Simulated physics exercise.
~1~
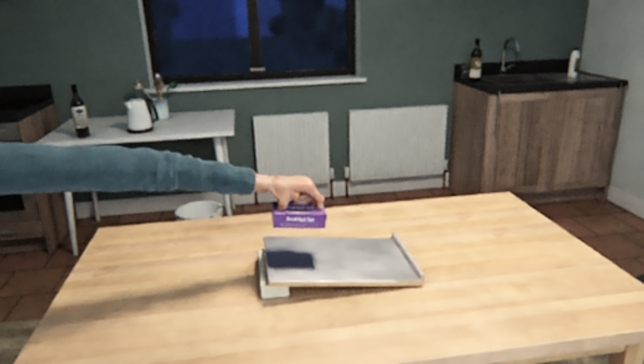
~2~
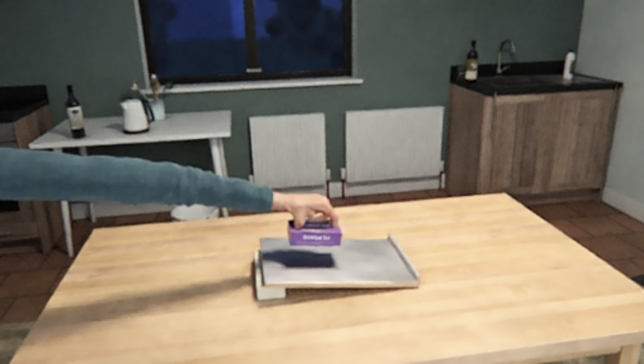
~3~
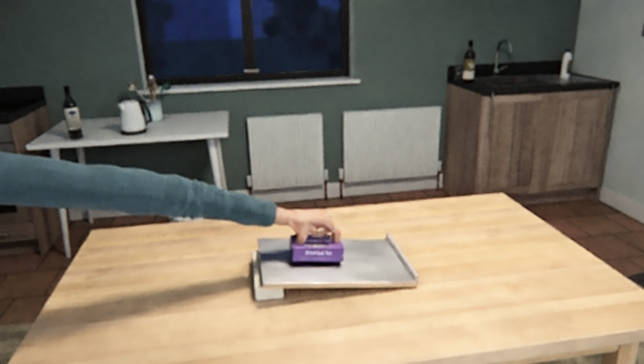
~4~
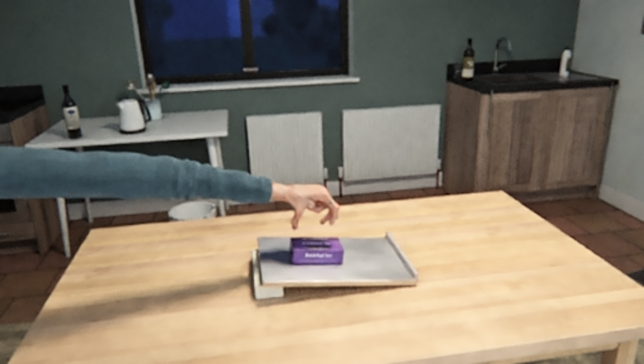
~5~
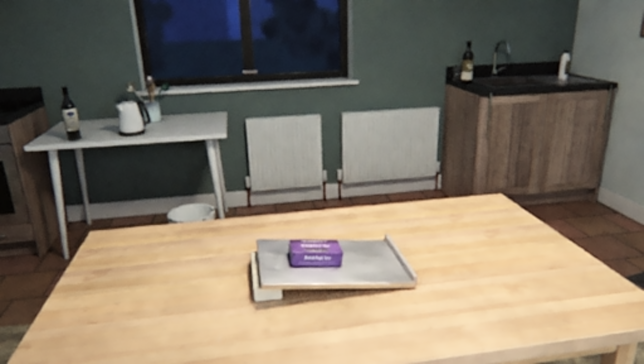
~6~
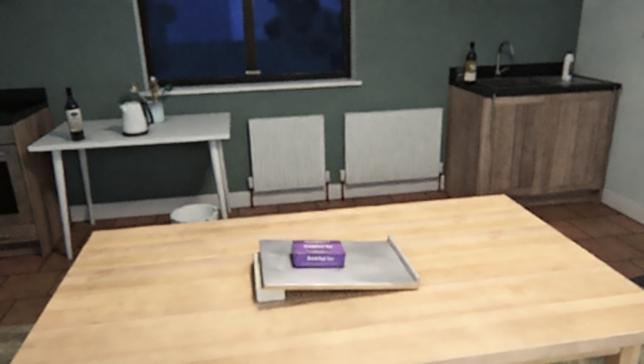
A hand sets a purple packet on a tilted board, withdraws, and the packet stays put.
